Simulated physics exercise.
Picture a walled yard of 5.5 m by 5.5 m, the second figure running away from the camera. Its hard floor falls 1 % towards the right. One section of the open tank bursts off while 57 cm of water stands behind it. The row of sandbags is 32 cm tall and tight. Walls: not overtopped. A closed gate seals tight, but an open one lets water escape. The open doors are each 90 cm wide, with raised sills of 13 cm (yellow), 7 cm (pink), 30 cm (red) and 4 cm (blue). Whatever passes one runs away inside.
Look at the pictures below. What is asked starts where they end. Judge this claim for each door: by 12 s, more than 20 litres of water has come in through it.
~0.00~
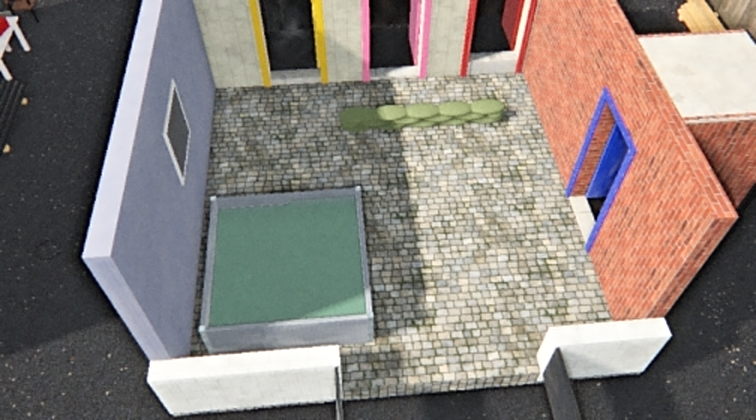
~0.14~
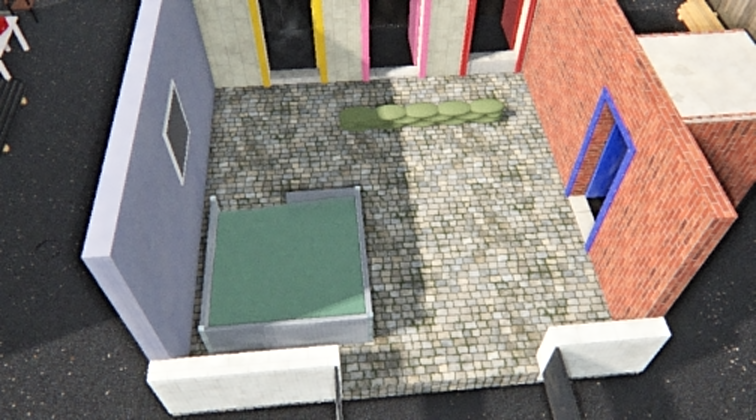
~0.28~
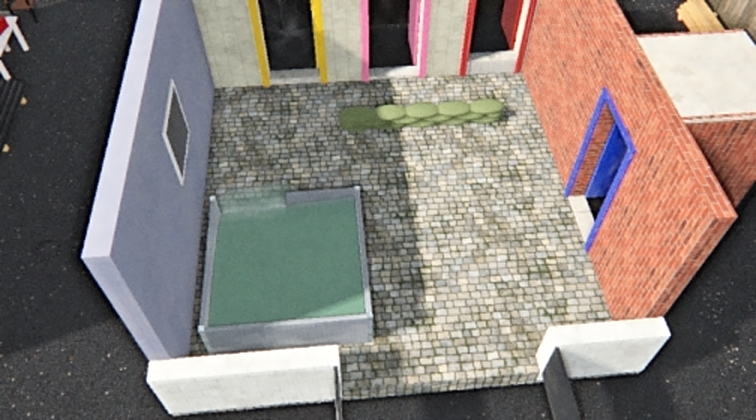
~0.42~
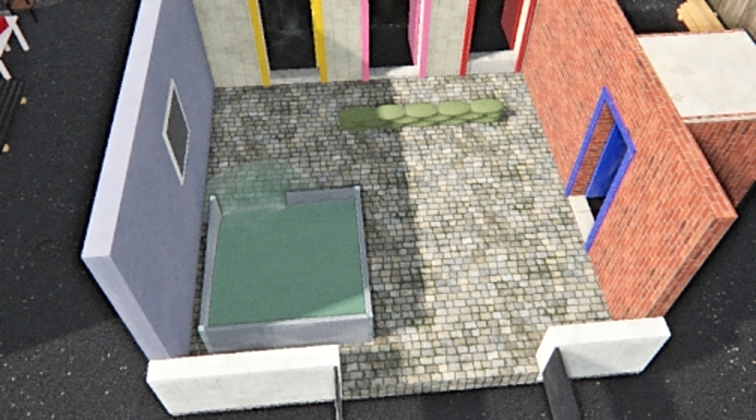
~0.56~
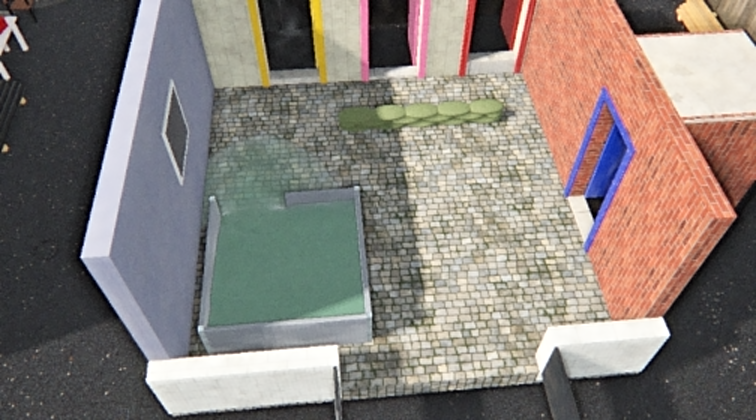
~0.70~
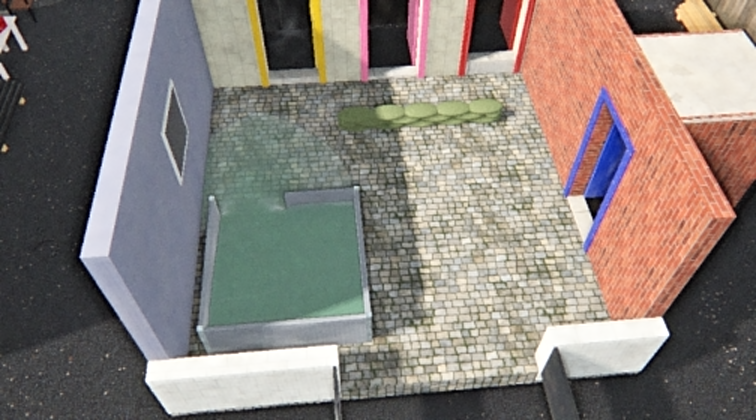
In order: At the yellow door the amount will overshoot the limit, at the pink door the amount will overshoot the limit, at the red door the amount will not overshoot the limit, at the blue door the amount will not overshoot the limit.
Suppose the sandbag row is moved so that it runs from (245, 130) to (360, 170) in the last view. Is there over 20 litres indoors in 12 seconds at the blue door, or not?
Next, blue ends up on the high side.
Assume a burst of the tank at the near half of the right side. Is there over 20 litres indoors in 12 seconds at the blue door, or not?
Then: Blue past it.
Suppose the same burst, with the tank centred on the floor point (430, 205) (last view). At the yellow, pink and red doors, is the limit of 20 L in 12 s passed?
Yellow stays inside, pink goes beyond, red stays inside, judged against that limit.
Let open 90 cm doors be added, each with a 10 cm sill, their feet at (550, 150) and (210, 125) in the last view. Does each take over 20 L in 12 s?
Taking them in order, the first gets too little and the second enough.
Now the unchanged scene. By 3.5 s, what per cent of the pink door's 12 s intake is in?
Roughly 10 percent is in by then.
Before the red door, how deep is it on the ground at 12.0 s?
Around 12.5 cm deep.
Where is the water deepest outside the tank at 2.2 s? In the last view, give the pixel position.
Around (235, 90).
After 1.4 s water covers 25 % of the floor and is deepest (41 cm) near (215, 91); yellow door 19 cm at the sill, 1 L in, pink door not reached, red door not reached, blue door not reached.
After 2.2 s water covers 30 % of the floor and is deepest (38 cm) near (235, 90); yellow door 26 cm at the sill, 23 L in, pink door 5 cm at the sill, 0 L in, red door not reached, blue door not reached.
After 3.5 s water covers 45 % of the floor and is deepest (24 cm) near (246, 89); yellow door 22 cm at the sill, 84 L in, pink door 10 cm at the sill, 3 L in, red door 4 cm at the sill, 0 L in, blue door not reached.
After 7.0 s water covers 80 % of the floor and is deepest (22 cm) near (515, 75); yellow door 13 cm at the sill, 135 L in, pink door 8 cm at the sill, 14 L in, red door 22 cm at the sill, 0 L in, blue door 4 cm at the sill, 0 L in.
After 12.0 s water covers 95 % of the floor and is deepest (13 cm) near (522, 95); yellow door 6 cm at the sill, 136 L in, pink door 10 cm at the sill, 35 L in, red door 13 cm at the sill, 0 L in, blue door 4 cm at the sill, 1 L in.
